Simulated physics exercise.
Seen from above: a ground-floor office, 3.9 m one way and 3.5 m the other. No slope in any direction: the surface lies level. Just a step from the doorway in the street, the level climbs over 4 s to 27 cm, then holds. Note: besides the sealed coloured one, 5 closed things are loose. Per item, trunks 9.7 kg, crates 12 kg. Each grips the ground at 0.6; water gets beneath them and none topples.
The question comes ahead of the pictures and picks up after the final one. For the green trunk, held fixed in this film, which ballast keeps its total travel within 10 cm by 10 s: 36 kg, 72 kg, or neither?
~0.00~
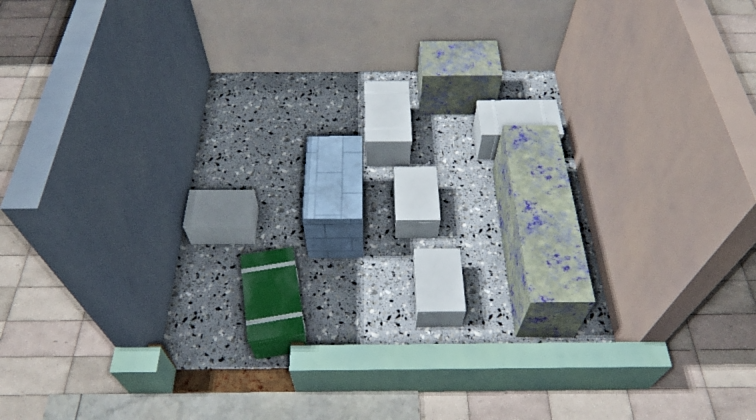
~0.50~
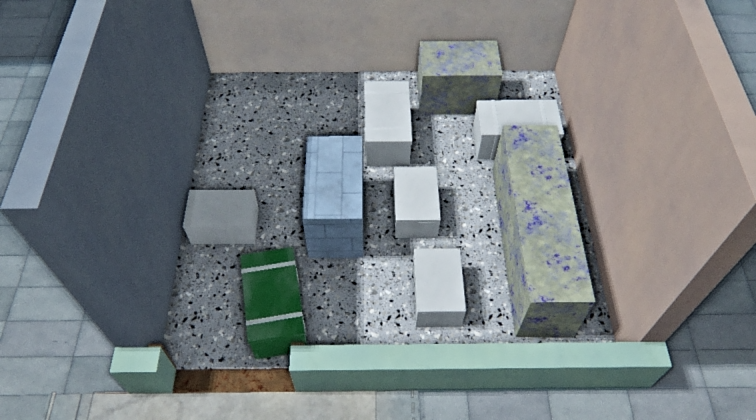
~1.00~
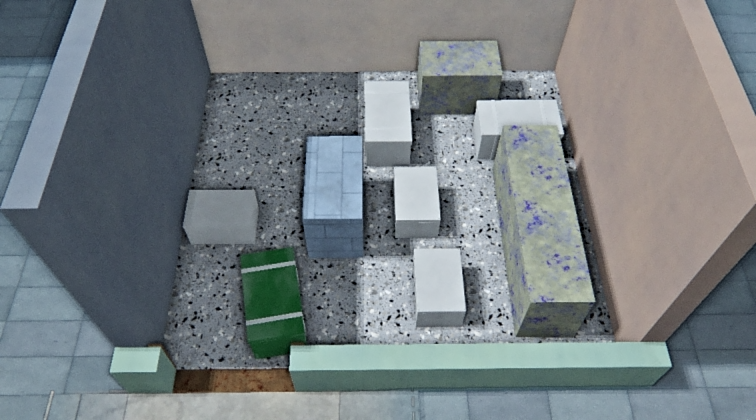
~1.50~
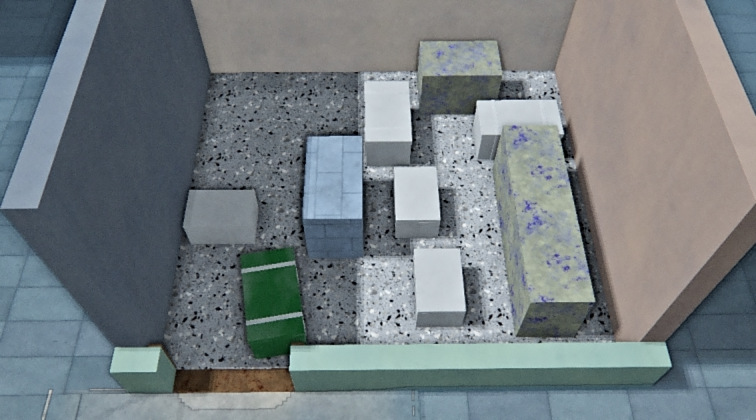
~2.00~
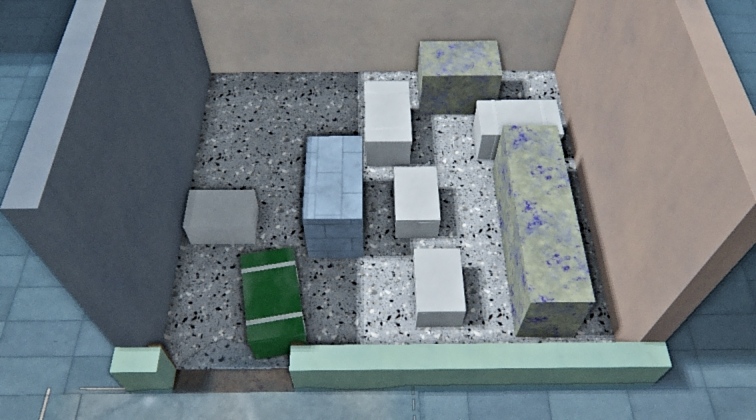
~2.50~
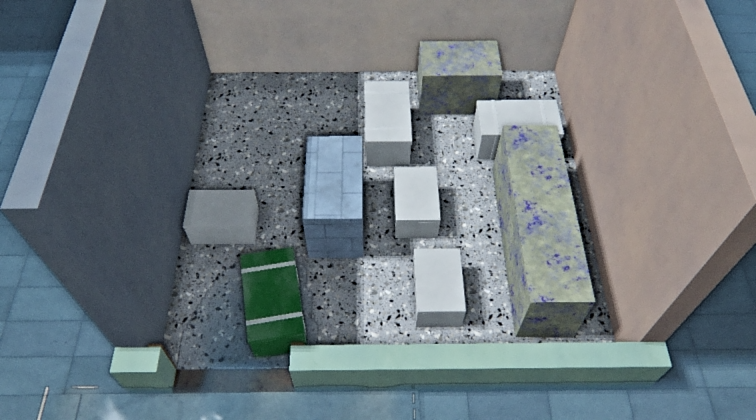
72 kg.
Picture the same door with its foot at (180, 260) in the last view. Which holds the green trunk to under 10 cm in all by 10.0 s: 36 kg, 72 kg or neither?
Note: Neither mass keeps it.
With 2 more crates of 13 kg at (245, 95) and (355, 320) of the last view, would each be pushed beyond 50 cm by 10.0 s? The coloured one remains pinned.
Respectively, exceeded and not exceeded.
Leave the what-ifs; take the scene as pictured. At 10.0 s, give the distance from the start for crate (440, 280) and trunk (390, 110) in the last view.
40 cm and 100 cm respectively.
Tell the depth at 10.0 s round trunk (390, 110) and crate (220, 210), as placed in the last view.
Some 9 cm at the first, some 9 cm at the second.
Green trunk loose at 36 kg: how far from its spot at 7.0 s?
Around 40 centimetres out of place.
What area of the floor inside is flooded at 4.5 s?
Close to 5.0 m2, I'd say.
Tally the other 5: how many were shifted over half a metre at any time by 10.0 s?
Count: 3.
After 3.5 s the green trunk would be 6 cm from its start with 36 kg and 0 cm from its start with 72 kg; 7 cm of water round it then.
After 4.5 s the green trunk would be 25 cm from its start with 36 kg and 0 cm from its start with 72 kg; 8 cm of water round it then.
After 7.0 s the green trunk would be 45 cm from its start with 36 kg and 0 cm from its start with 72 kg; 9 cm of water round it then.
After 10.0 s the green trunk would be 42 cm from its start with 36 kg and 0 cm from its start with 72 kg; 11 cm of water round it then.
